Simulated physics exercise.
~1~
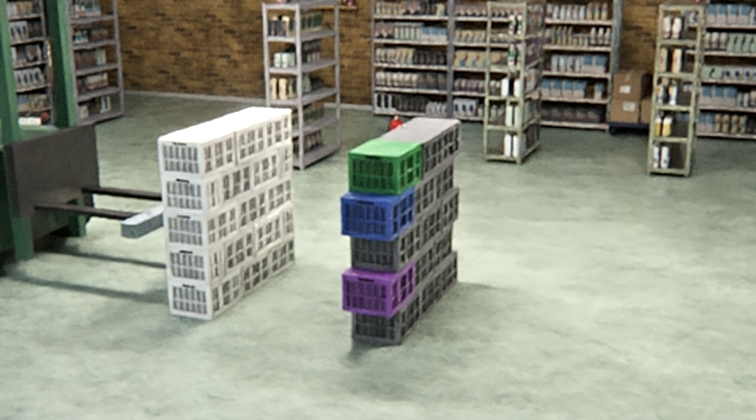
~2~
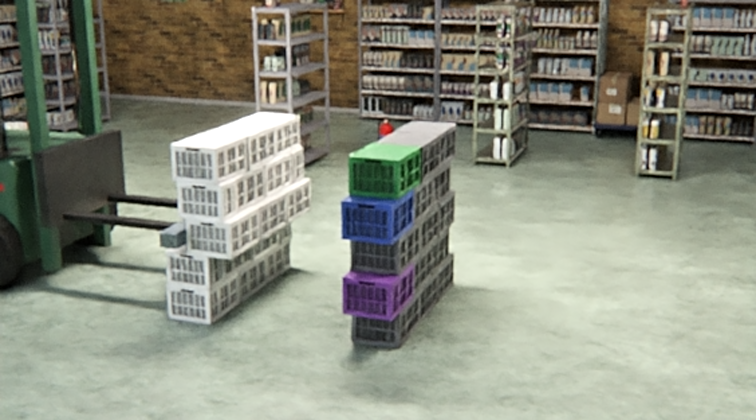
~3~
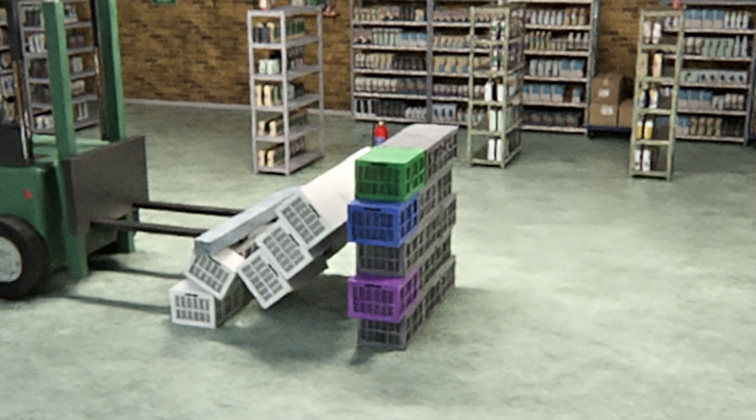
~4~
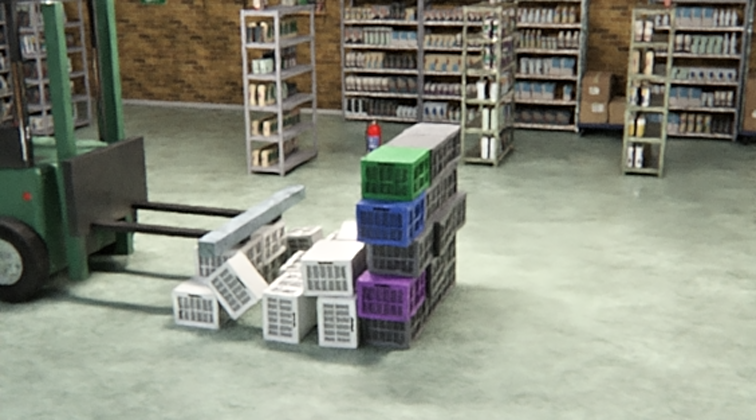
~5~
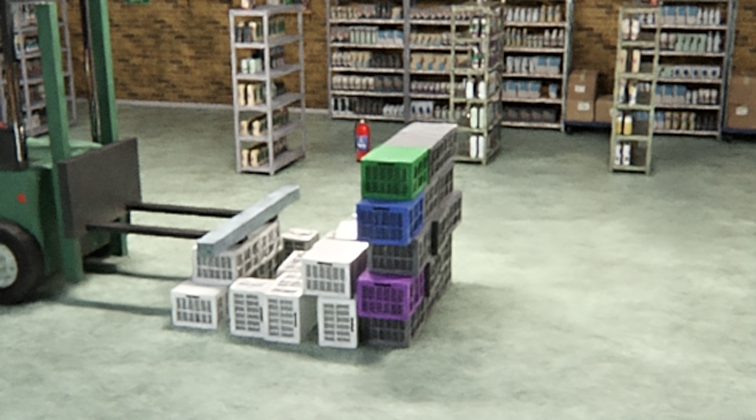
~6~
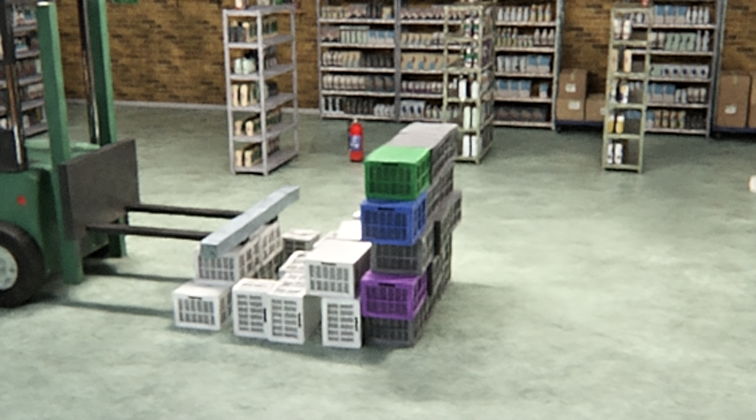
The footage shows a green forklift pushing a beam into a wall of white crates, which shifts, leans and collapses against a darker stack beside it. The forklift stops with white crates heaped between, while the darker stack, with its green, blue and purple crates, stays standing, slightly disturbed.
